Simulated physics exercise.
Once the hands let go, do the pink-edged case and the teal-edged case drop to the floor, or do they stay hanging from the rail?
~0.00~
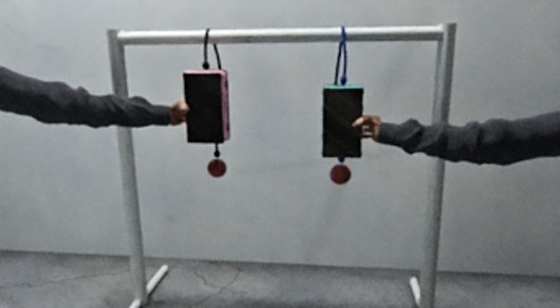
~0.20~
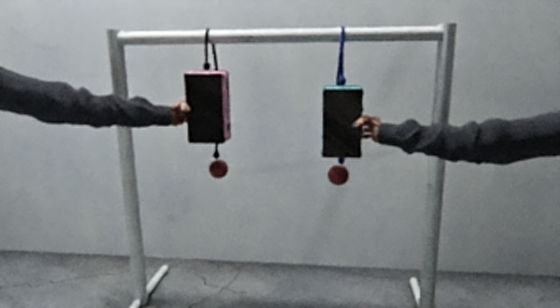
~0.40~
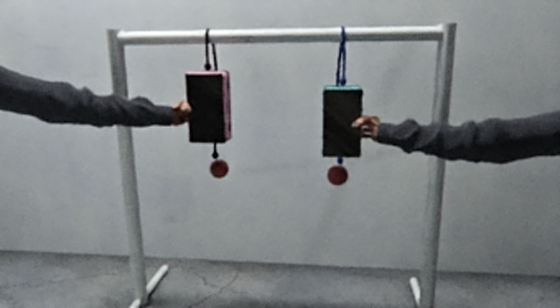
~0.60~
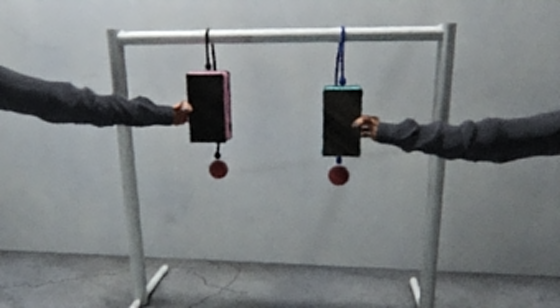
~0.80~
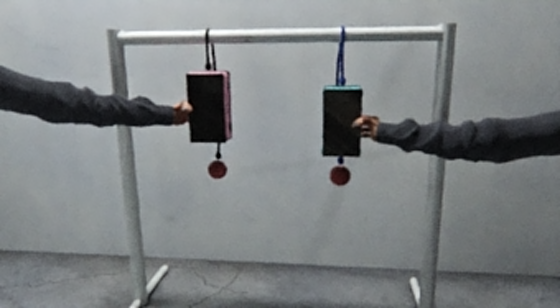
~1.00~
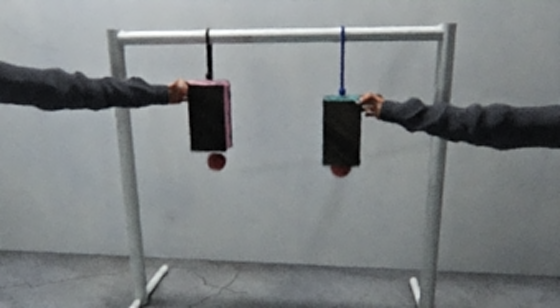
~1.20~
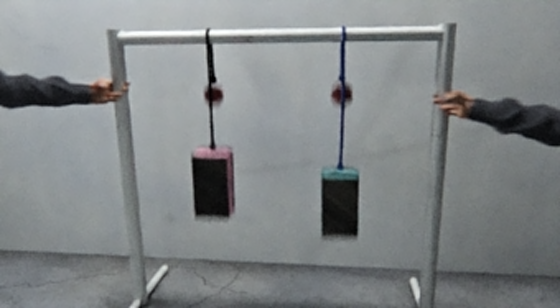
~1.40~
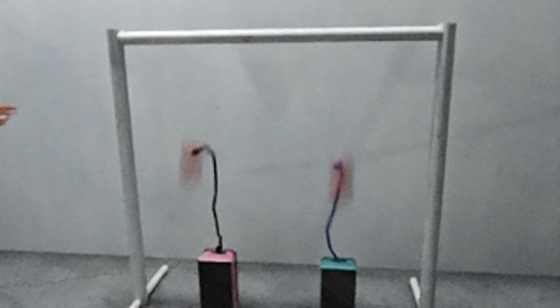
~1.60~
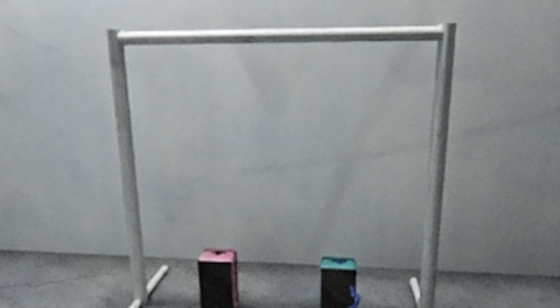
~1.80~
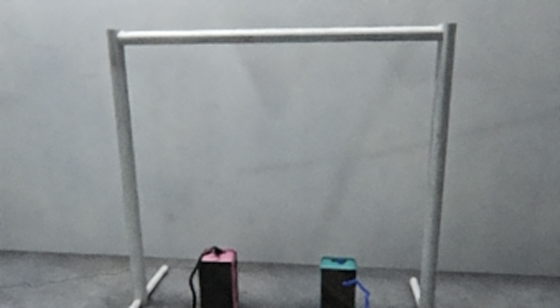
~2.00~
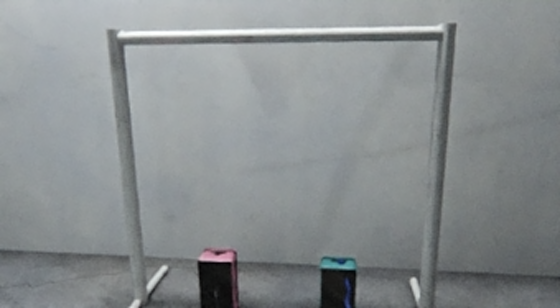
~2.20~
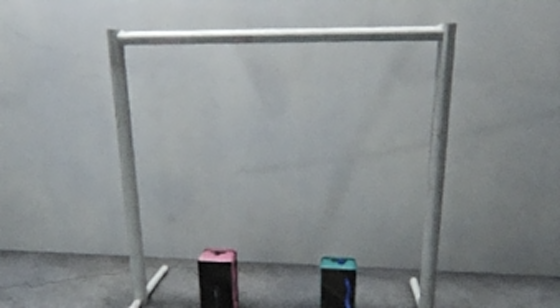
Both cases drop to the floor. Their ropes slip over the rail and come down after them.
